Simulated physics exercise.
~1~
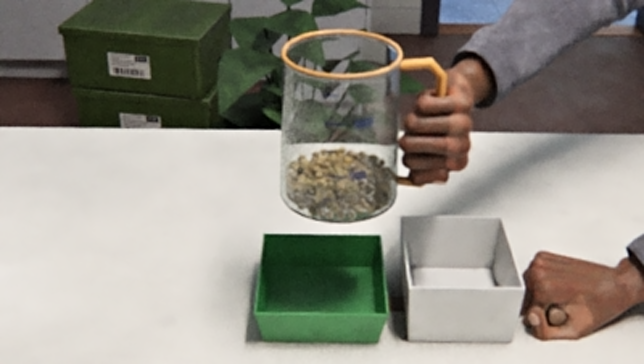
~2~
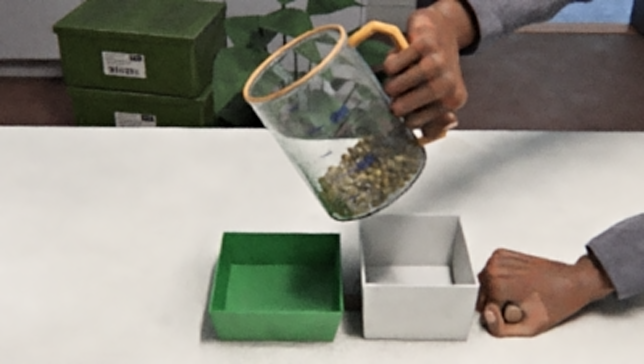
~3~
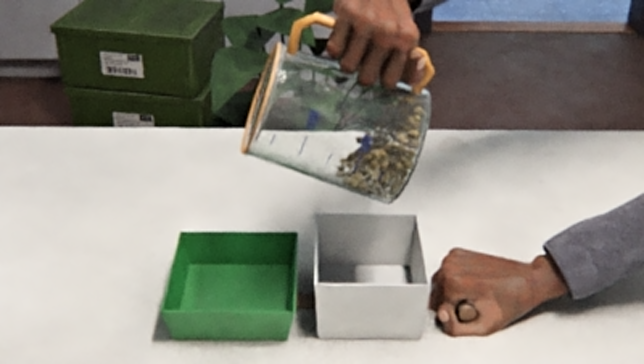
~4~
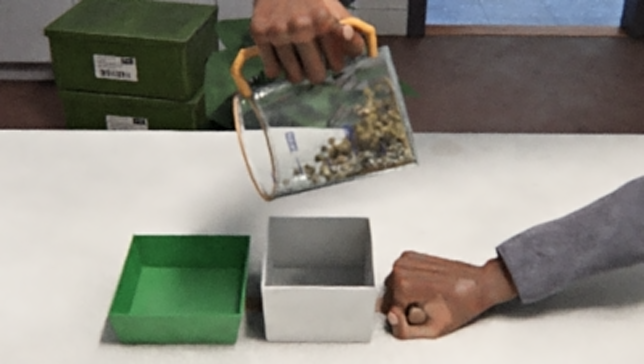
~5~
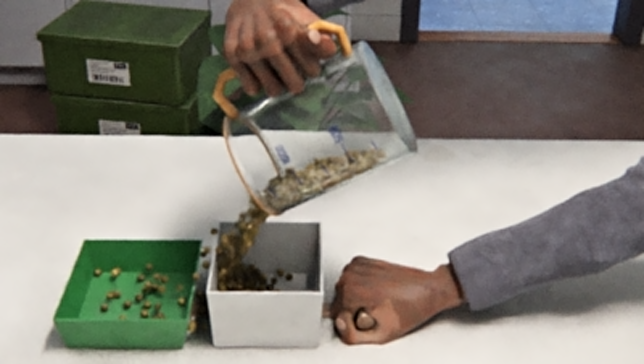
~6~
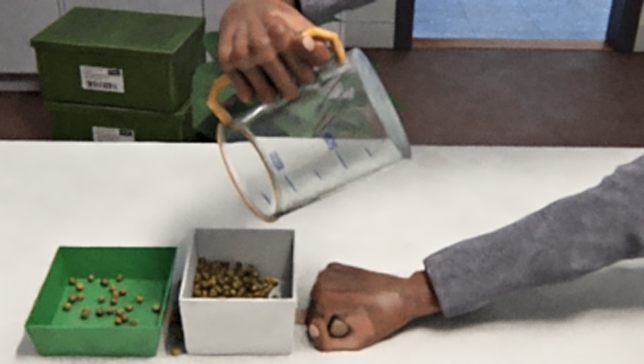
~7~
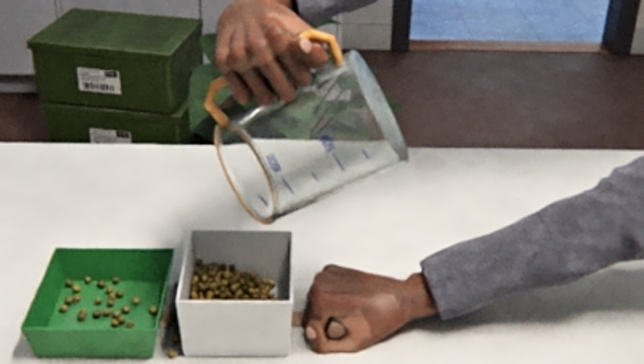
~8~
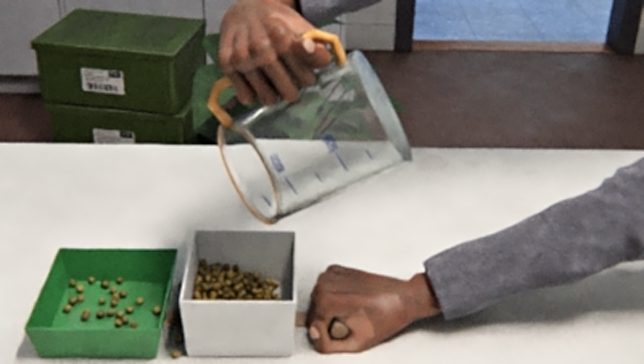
A person in a grey sleeve holds a clear jug with an orange rim and handle, partly filled with small brownish lentils, above a white table seen from the front and slightly above. Below stand an open green tin on the left and a white one beside it, with a fist resting at their right and green boxes behind. The tins slide left along the table as the jug tips over toward the left. Lentils then pour out, mostly into the white tin, with some scattering into the green one. The tins stop, and the emptied jug stays tilted above them, a few lentils lying outside.
